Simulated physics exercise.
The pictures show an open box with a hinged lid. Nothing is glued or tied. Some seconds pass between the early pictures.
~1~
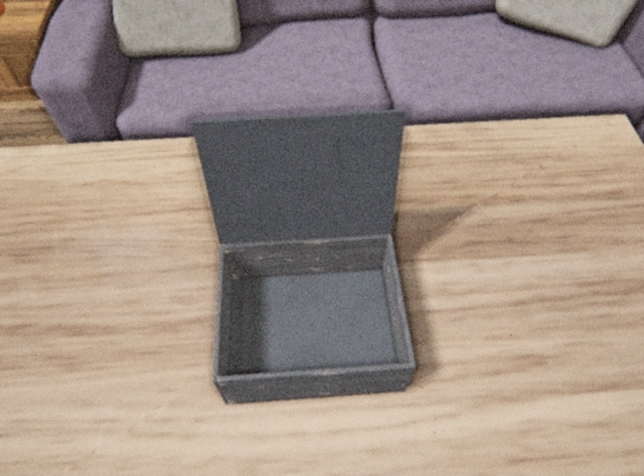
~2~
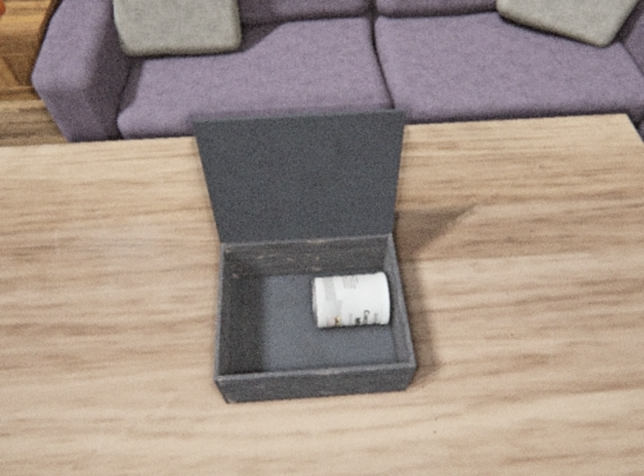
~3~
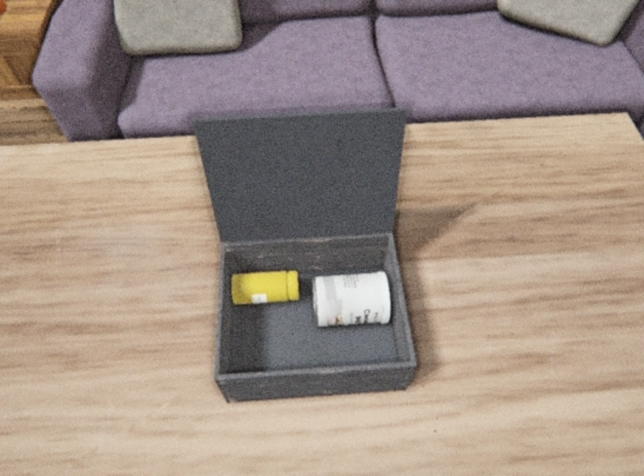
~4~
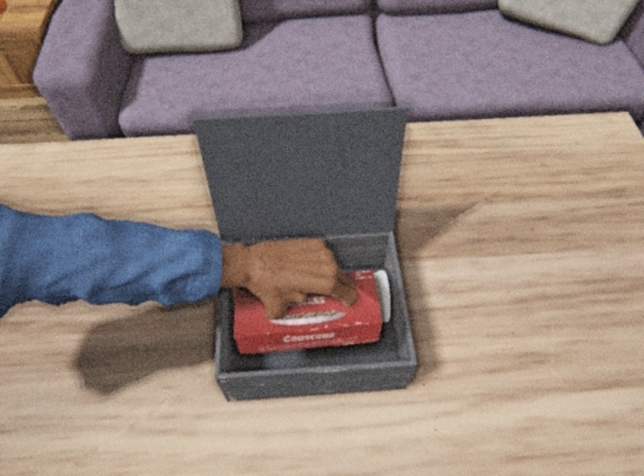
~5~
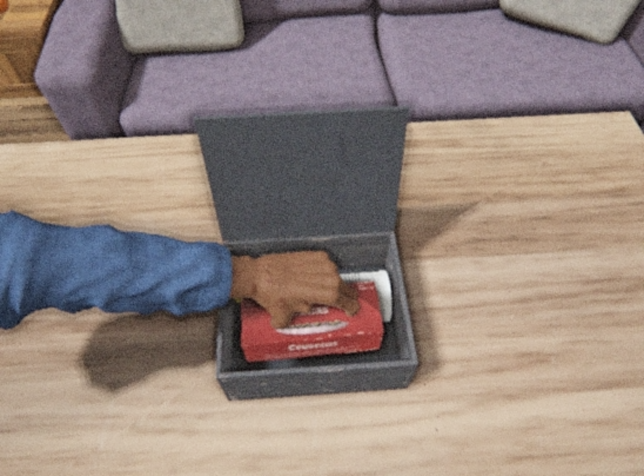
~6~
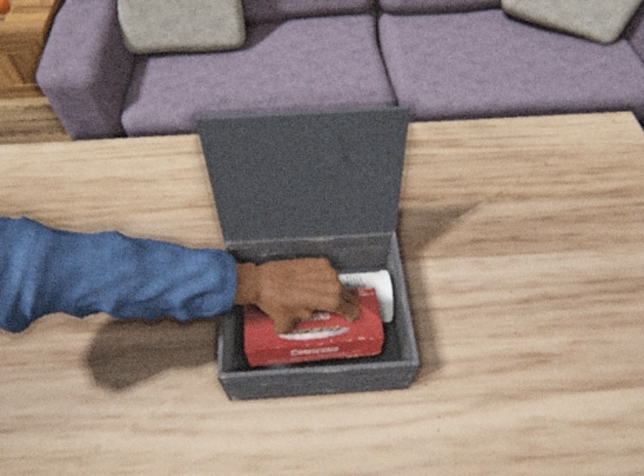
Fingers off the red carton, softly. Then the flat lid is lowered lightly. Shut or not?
The lid closes.
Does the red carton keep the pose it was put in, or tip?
It stays as placed.
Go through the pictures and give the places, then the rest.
The last thing is not in view yet, in the first picture.
The last thing is not in view yet, in the second picture.
The last thing is not in view yet; yellow shaker (266, 287), in the third picture.
Still above its spot; red carton (307, 312), in the fourth picture.
Still above its spot; red carton (311, 322), in the fifth picture.
Put in, still held; red carton (313, 327), in the sixth picture.
Then, 1.00 s on from there, lid starting down; red carton shifted a little near (322, 351).
Then, 1.60 s on from there, lid 57° above the rim; red carton shifted a little near (322, 351); white tin shifted a little.
Then, 2.00 s on from there, lid 13° above the rim; red carton shifted a little near (322, 351); white tin shifted a little.
In the end, lid shut; moved from the start, red carton; the other 2 unmoved. At the end, from the last picture's camera, red carton near (322, 351).
